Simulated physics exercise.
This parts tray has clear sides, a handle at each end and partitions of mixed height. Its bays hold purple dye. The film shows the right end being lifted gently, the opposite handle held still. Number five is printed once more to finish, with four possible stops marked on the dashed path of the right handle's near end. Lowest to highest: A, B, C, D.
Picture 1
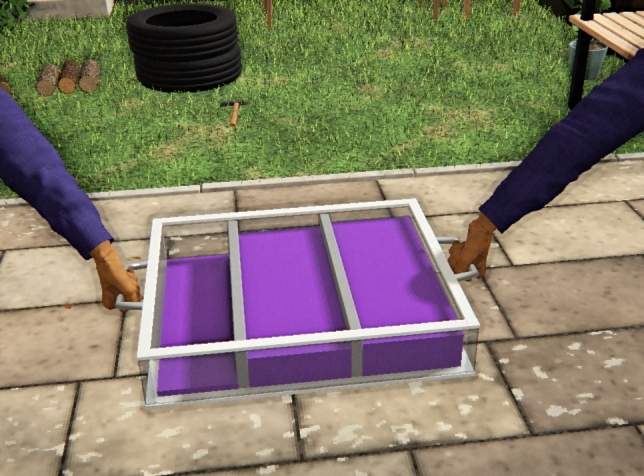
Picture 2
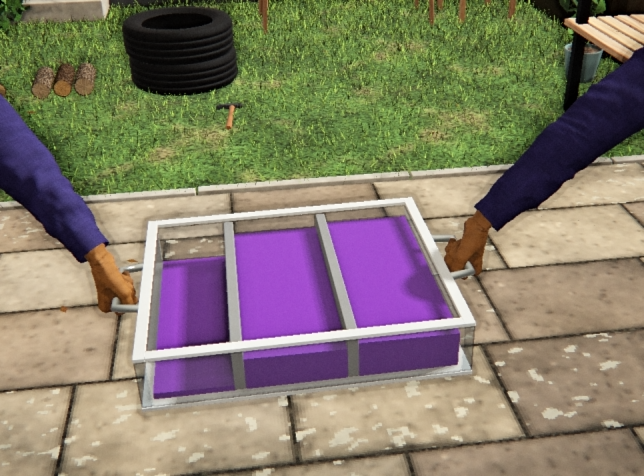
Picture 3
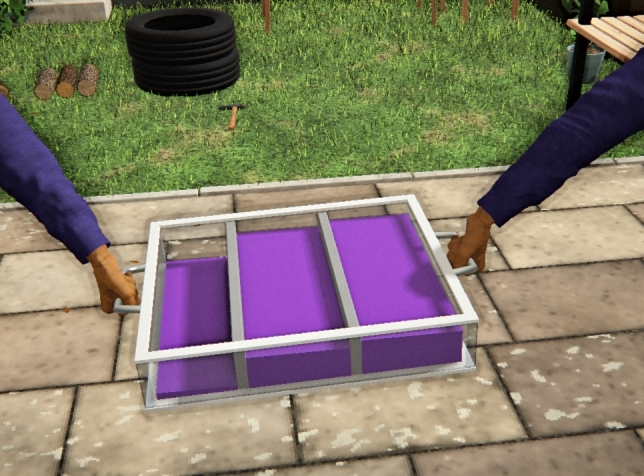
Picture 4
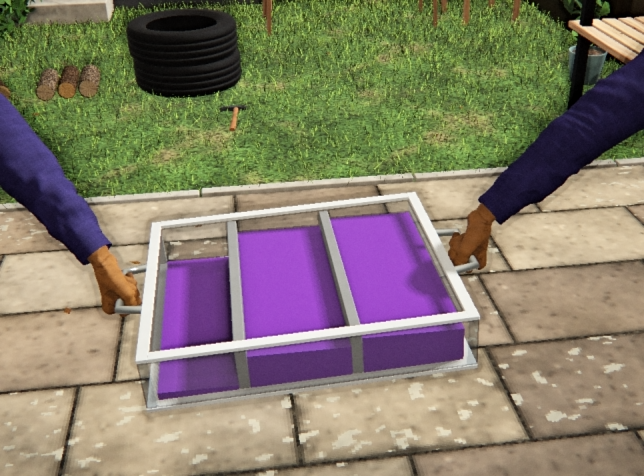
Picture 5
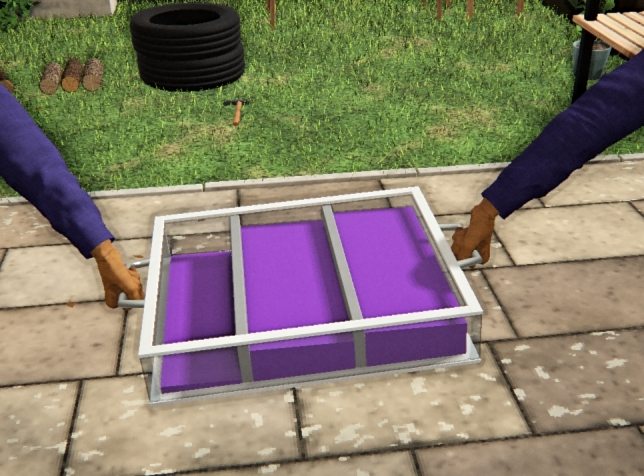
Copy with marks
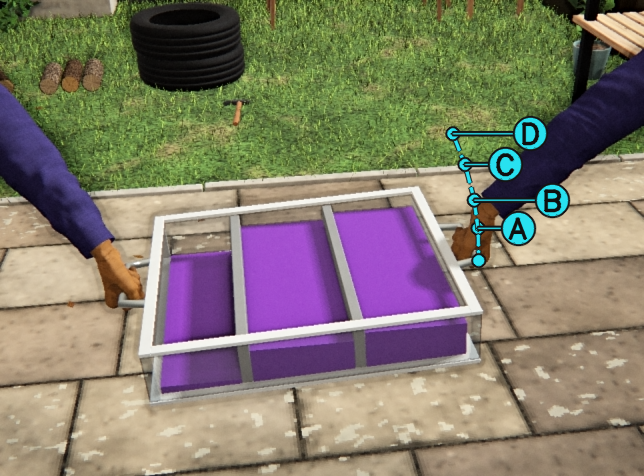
A clear-sided tray with pale edges, held by its end handles in two brown hands with dark blue sleeves, shifts very slightly above a stone patio, seen from above. Purple dye shows in its three bays, lowest on the left, with black tyres, logs and a small hammer-like tool on the grass behind. The tray dips faintly to the left while the view sways a little.
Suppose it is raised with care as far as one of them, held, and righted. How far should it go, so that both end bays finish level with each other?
Choose D.
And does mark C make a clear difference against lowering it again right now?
Yes, it helps clearly.
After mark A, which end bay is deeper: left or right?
The right end bay.
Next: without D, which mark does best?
That is mark C.
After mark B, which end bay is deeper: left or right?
The right end bay.
On the marked copy, A at (478, 228); B at (474, 200); C at (465, 164); D at (452, 133).
For mark A, the right end bay stands much deeper than the other; nothing spills.
For mark B, the right end bay stands much deeper than the other; nothing spills.
For mark C, the right end bay stands much deeper than the other; nothing spills.
For mark D, the two end bays stand about equally deep; nothing spills.
